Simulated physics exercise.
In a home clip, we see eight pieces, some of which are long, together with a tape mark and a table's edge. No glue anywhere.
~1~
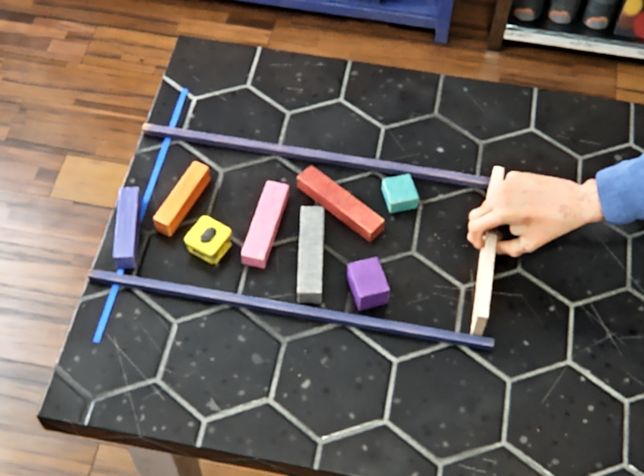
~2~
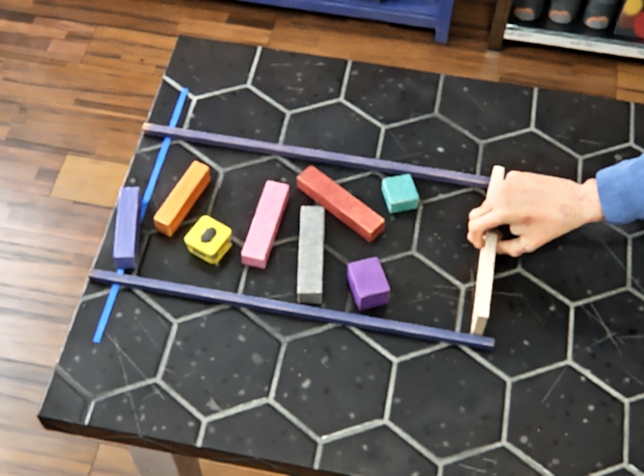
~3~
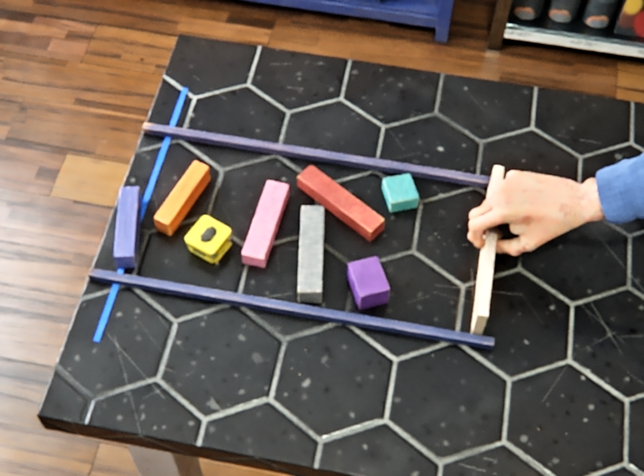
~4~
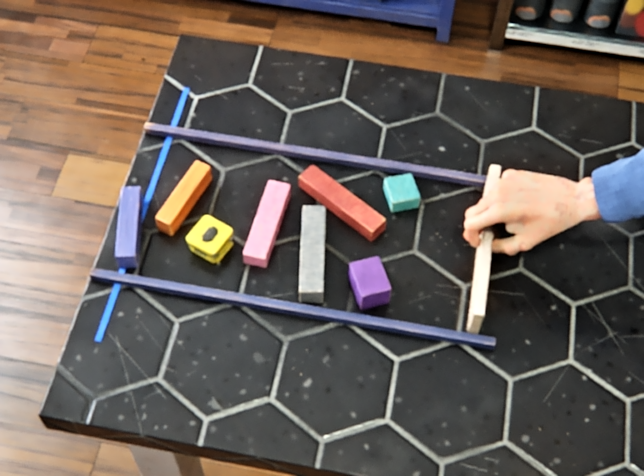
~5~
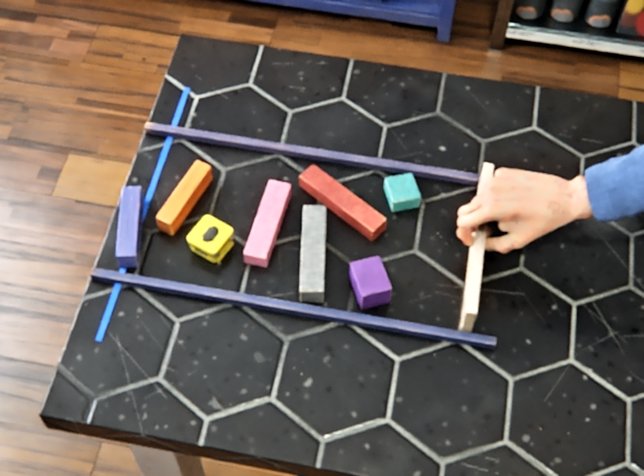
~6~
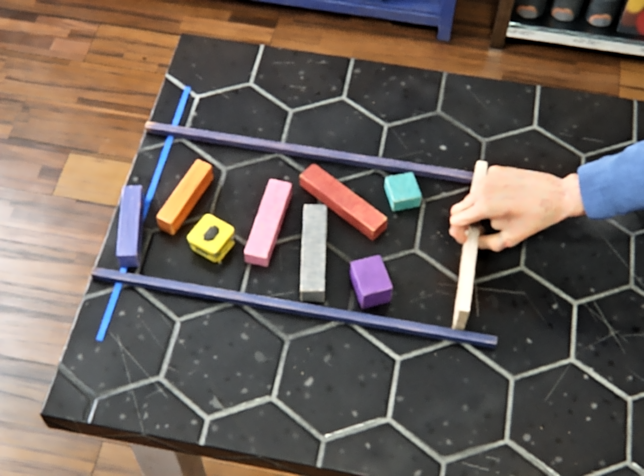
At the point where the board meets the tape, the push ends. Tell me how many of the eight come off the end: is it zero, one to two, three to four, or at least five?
You'd see five or more pieces leave the end and fall.
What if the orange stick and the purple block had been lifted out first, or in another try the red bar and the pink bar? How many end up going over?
The counts would be 4 and 4.
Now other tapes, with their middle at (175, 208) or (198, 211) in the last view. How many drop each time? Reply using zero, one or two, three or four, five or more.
Three to four; just one or two.
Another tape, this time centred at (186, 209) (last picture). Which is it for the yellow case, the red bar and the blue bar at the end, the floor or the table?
The yellow case: It is gone. The red bar: It is still there. The blue bar: It is gone.
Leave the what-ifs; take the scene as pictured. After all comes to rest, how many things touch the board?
It is in contact with 2.
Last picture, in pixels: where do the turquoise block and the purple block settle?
Roughly at (151, 147) and at (117, 234), in that order.
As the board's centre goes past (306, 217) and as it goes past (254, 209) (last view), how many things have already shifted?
One spot: 6. Other spot: 8.
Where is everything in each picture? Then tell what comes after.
Blue bar (128, 227); orange stick (183, 199); yellow case (209, 242); board (488, 249); tape (144, 205), in the first frame.
Orange stick (183, 199); board (488, 249), in the second frame.
Yellow case (209, 241); pink bar (266, 223), in the third frame.
Blue bar (130, 227); grey bar (313, 253), in the fourth frame.
Orange stick (185, 198); purple block (370, 283), in the fifth frame.
Blue bar (131, 226); orange stick (186, 197); yellow case (212, 240); board (471, 244); tape (147, 203), in the sixth frame.
Soon after, none off yet; blue bar at rest near (131, 226); orange stick at rest near (186, 197); yellow case at rest near (212, 240).
Then, none off yet; blue bar moving near (121, 226); orange stick moved a little near (168, 187); yellow case moved well along near (151, 234).
At rest, the number that fall off is five or more; fallen, red bar, grey bar, pink bar, yellow case, orange stick and blue bar.
